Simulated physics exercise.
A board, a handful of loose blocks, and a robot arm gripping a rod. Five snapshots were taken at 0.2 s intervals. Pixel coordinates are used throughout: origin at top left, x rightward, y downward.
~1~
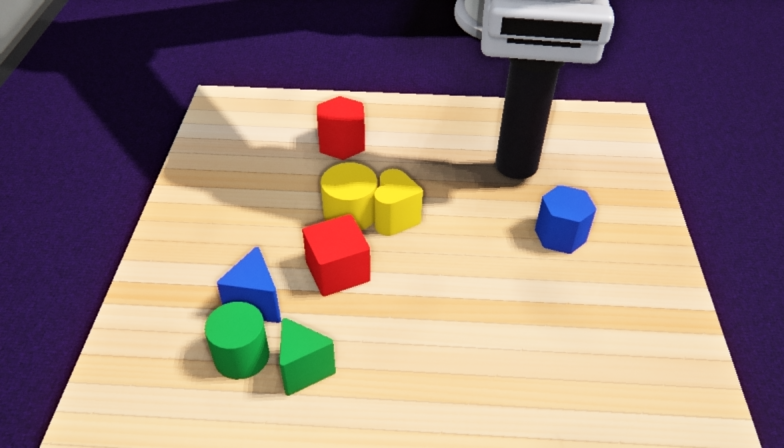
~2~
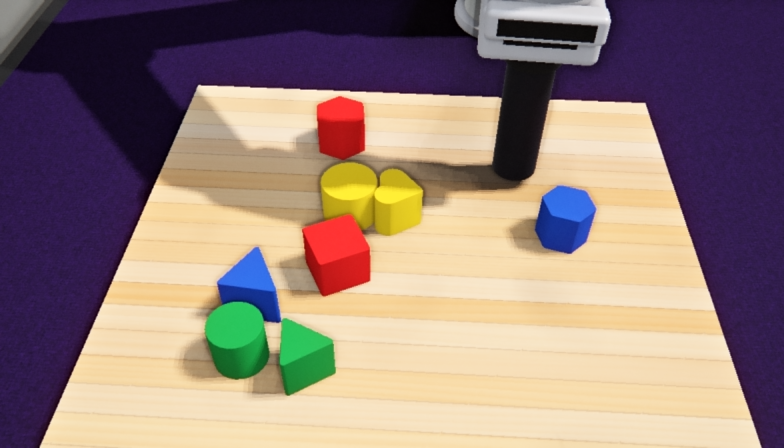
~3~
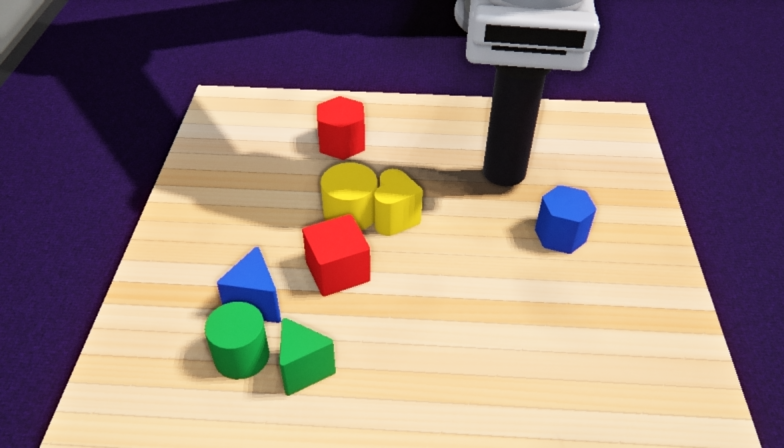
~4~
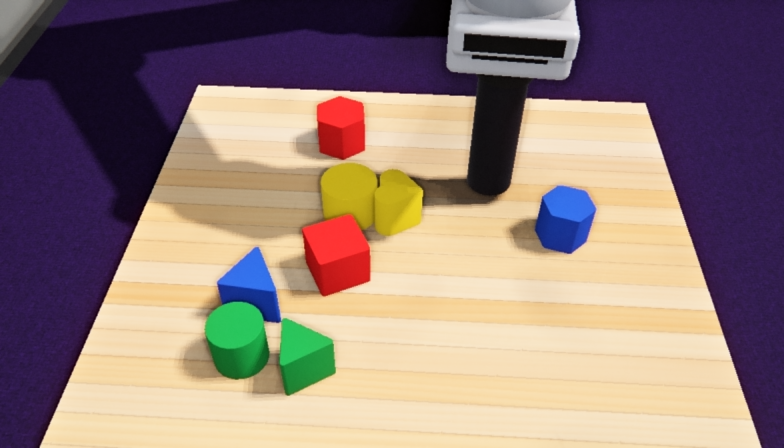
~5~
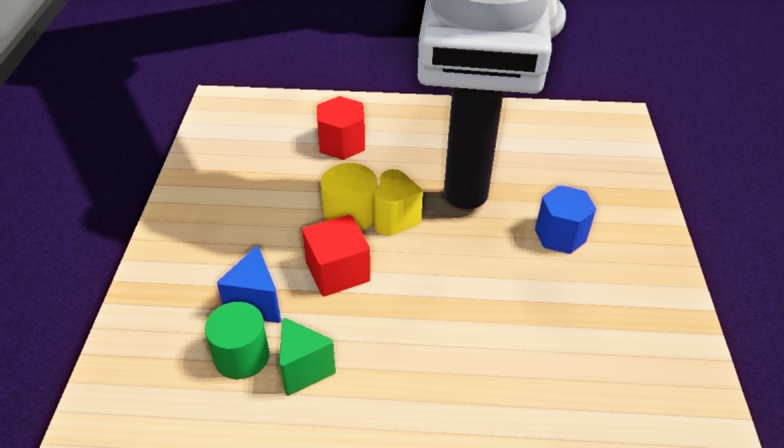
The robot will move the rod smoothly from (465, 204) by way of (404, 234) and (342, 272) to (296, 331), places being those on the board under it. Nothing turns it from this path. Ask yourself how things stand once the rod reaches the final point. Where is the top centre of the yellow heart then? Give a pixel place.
About (323, 206).
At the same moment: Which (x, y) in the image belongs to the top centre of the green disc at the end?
Its top face will be centred at roughly (213, 343).
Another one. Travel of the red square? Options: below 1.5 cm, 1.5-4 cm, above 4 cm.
It moves more than 4 cm.
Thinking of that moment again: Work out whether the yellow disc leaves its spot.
The yellow disc will be pushed away from where it stands.
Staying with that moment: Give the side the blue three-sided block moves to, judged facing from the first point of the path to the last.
Off to the right side.
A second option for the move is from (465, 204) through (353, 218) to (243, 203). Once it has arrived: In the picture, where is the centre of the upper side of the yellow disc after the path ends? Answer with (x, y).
In the picture, that point is around (190, 161).
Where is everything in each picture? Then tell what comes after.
The first picture shows tip of the rod at (516, 165), middles of tops, green disc at (234, 324), blue three-sided block at (250, 272), red square at (336, 238), yellow disc at (349, 180), yellow heart at (396, 186).
The second picture shows rod at (513, 167), nothing pushed.
The third picture shows rod at (504, 172), nothing pushed.
The fourth picture shows rod at (489, 181), nothing pushed.
The fifth picture shows rod at (466, 194), green disc at (234, 324), blue three-sided block at (250, 272), red square at (336, 238), yellow disc at (349, 180), yellow heart at (396, 186).
On the path given first. One third of the way, rod at (404, 224); yellow disc at (327, 176); yellow heart at (360, 197), turned 30° clockwise.
Two thirds of the way, rod at (341, 262); blue three-sided block at (243, 274); red square at (293, 262), turned 15° anticlockwise; yellow disc at (322, 174); yellow heart at (323, 206), turned 80° clockwise.
At the end, rod at (294, 321); green disc at (213, 343); blue three-sided block at (191, 281), turned 35° clockwise; red square at (234, 296), turned 35° clockwise; yellow disc at (322, 174); yellow heart at (323, 206), turned 80° clockwise.
